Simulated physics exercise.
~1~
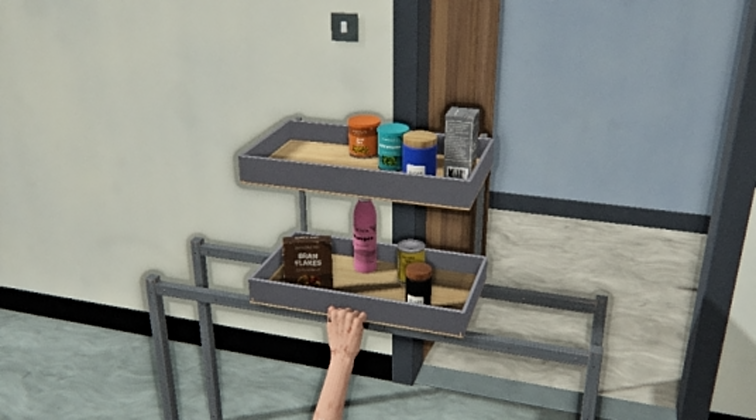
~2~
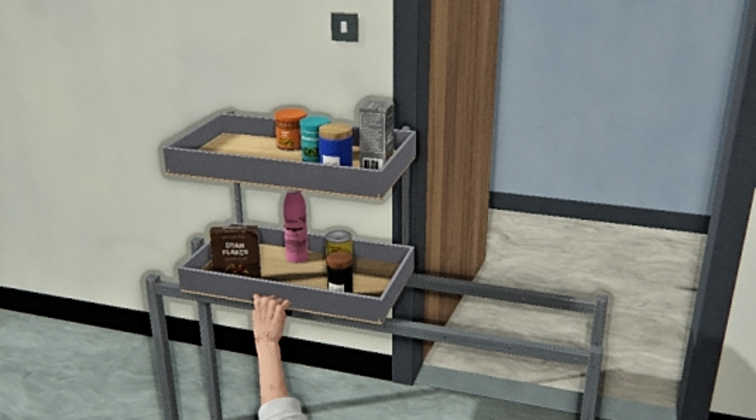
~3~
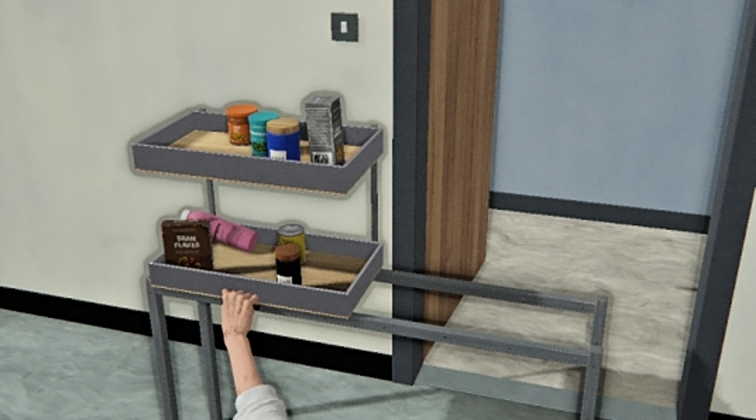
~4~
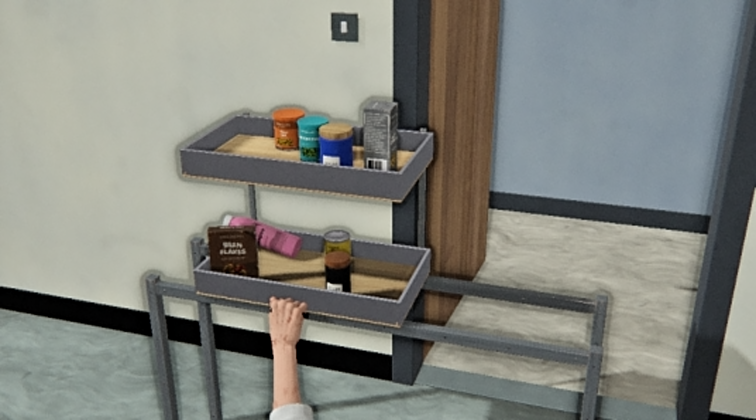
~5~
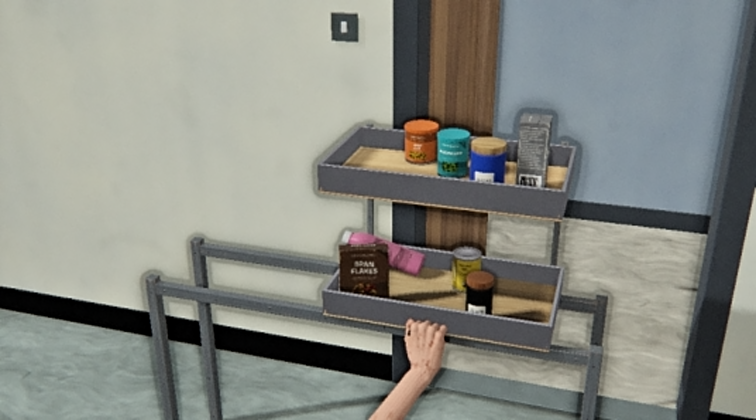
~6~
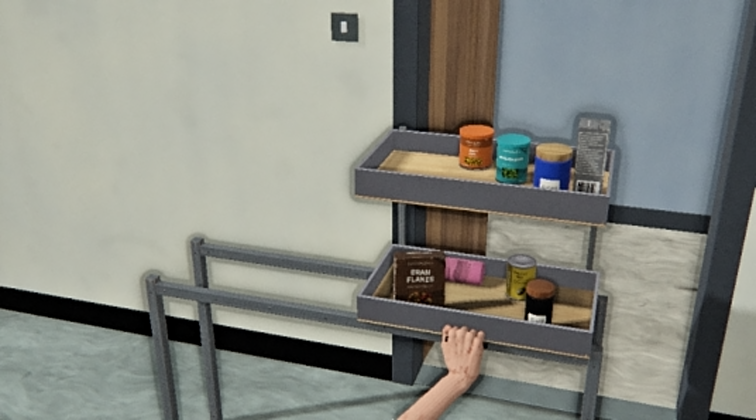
Pink bottle toppling on a two-tier sliding shelf as a hand moves it left, then right, the other containers staying upright.
